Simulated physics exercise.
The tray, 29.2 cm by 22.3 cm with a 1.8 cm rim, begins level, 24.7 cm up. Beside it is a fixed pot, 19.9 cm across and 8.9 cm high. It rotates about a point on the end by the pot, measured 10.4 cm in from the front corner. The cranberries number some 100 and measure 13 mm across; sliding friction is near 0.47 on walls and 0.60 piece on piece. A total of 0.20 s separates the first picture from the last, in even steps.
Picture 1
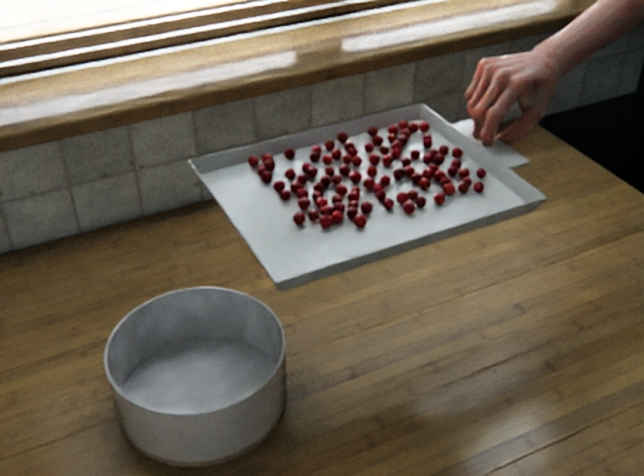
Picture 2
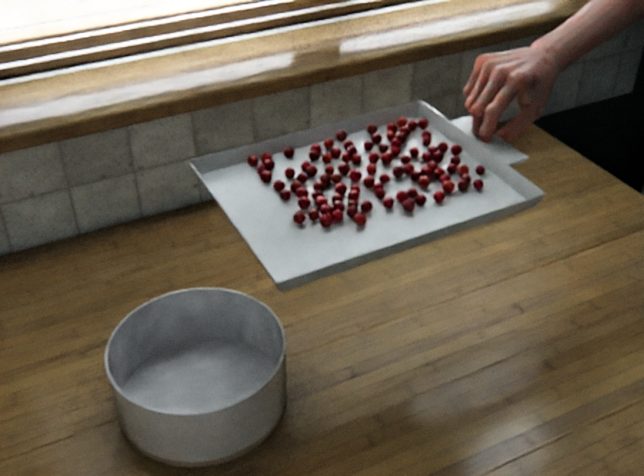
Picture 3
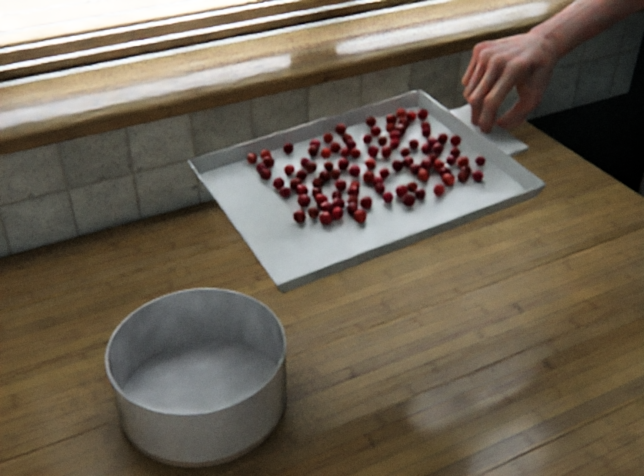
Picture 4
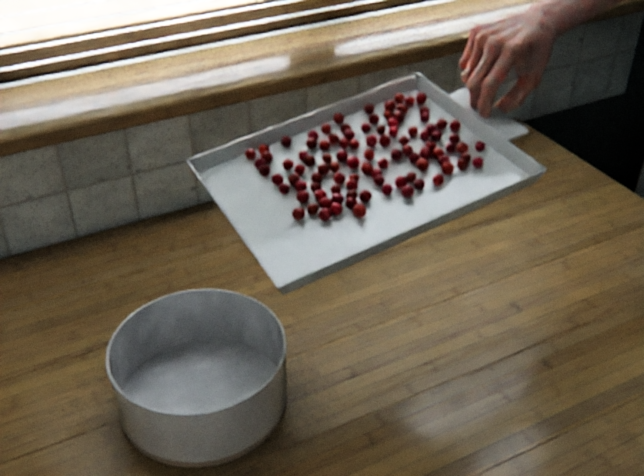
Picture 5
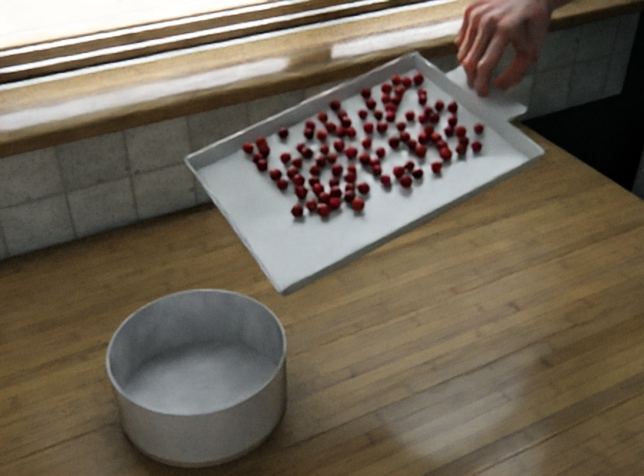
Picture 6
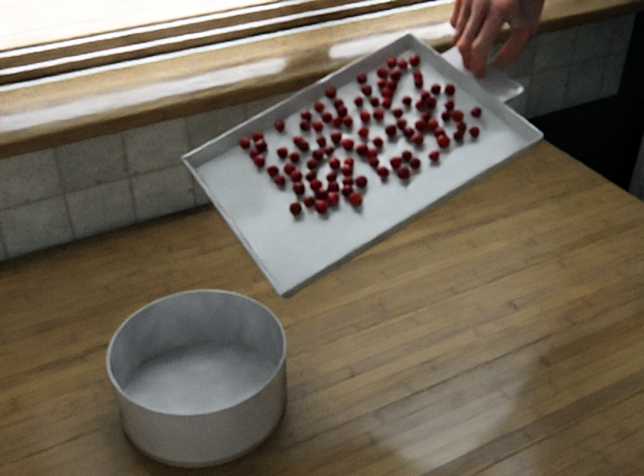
A hand at the upper right grips the end of a pale tray above a wooden counter, seen from above at an angle, with a tiled wall and bright window behind. Dark red cranberries lie scattered across the tray, and an empty grey round pot stands at lower left. The hand steadily raises the tray's right end, tilting it leftward, while the camera stays still.
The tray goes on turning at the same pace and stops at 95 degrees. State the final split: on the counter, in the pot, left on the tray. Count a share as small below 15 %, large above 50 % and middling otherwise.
Counter: Large. Pot: Middling. Tray: Small.
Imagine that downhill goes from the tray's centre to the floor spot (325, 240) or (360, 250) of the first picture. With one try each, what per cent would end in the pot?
5 and 0 %.
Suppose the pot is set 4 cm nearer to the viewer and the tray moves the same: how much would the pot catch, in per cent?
65 per cent.
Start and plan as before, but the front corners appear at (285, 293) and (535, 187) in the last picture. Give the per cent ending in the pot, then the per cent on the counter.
Split: Pot = 0, counter = 100.
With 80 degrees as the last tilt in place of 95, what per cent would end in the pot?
Roughly 30 %.
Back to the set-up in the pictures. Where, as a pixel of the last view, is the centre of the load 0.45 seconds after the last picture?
I reckon close to (244, 288).
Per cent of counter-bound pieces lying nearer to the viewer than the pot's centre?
100 %.
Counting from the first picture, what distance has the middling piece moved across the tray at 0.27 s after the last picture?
Displacement on the tray: Roughly 8 cm.
Then, 0.27 s after the last picture, tilt 57 degrees; the tray holds 100 %, the pot 0 %.
Then, 0.45 s after the last picture, tilt 82 degrees; the tray holds 60 %, the pot 0 %.
Then, 0.76 s after the last picture, tilt 95 degrees; the tray holds 0 %, the pot 30 %.
In the end, counter 65 %, pot 35 %, tray 0 %.
